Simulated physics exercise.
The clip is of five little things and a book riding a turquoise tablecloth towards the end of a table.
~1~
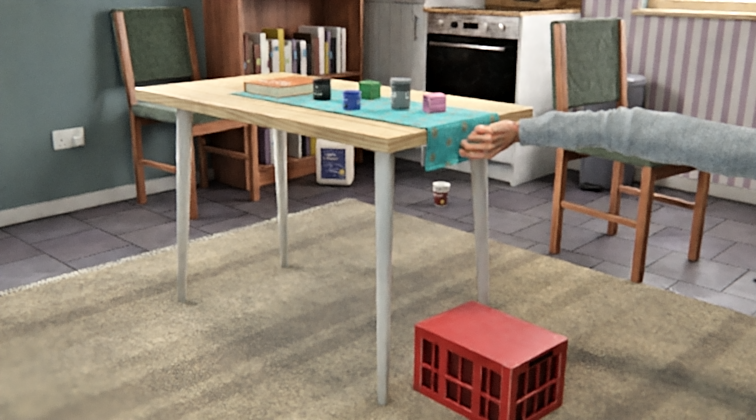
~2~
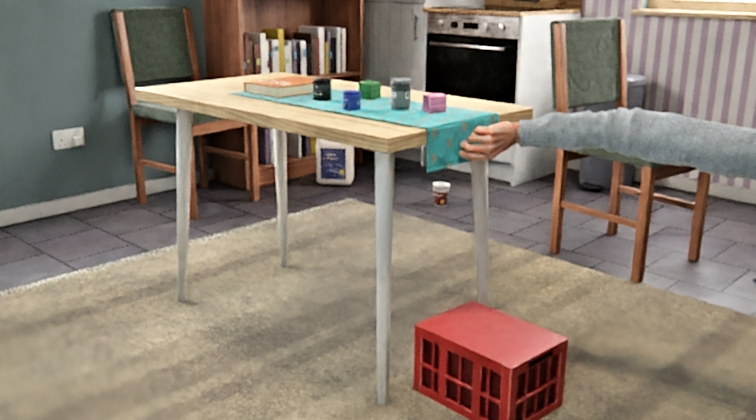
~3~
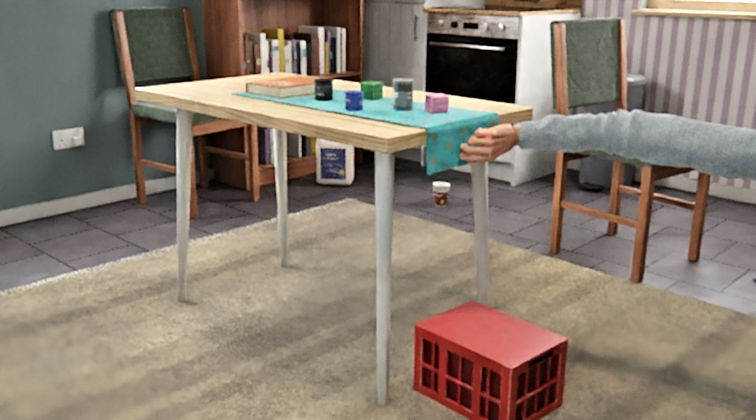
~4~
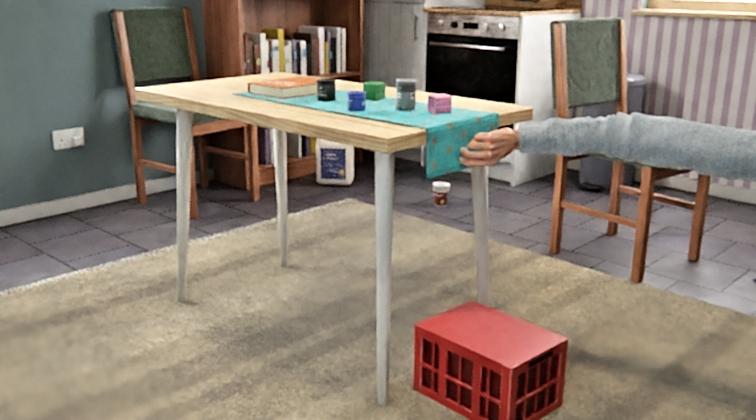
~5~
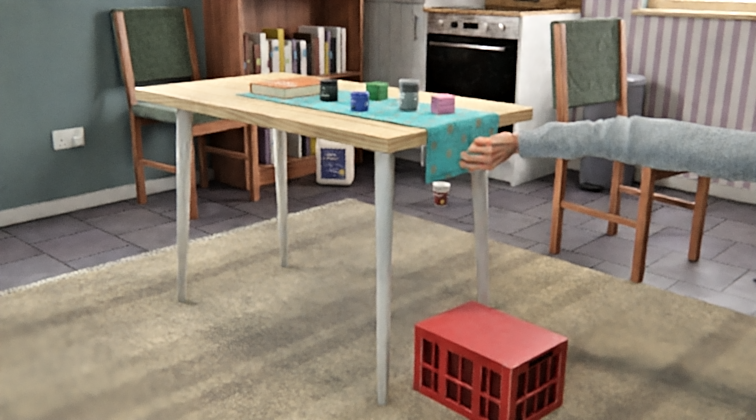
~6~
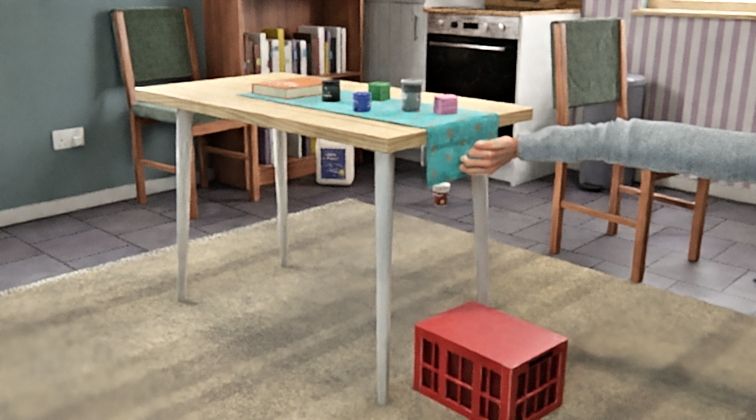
A hand slowly pulling a turquoise cloth over a table's right end, small pots and cubes shifting slightly right with it.
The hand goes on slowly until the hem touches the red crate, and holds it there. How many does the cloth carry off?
It carries off four.
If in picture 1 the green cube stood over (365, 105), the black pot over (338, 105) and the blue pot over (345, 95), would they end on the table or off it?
The green cube drops off, the black pot tumbles off, the blue pot stays on.
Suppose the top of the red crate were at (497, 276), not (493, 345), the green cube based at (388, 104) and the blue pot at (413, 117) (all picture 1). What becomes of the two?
The green cube stays on, the blue pot drops off.
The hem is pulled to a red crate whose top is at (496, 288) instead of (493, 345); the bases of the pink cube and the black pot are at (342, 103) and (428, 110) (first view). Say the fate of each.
The pink cube holds on; the black pot tumbles off.
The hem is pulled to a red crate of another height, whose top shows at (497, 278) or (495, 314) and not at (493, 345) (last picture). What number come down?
Then 2 and 3.
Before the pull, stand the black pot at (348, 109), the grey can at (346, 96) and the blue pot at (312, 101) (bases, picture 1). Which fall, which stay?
The black pot drops off; the grey can does not fall; the blue pot stays on.
Soon after, hem near (463, 225); pink cube gone.
After that, hem near (462, 287); pink cube, grey can and blue pot gone.
In the end, hem on the crate; pink cube, grey can, blue pot and green cube gone. The answer is four.
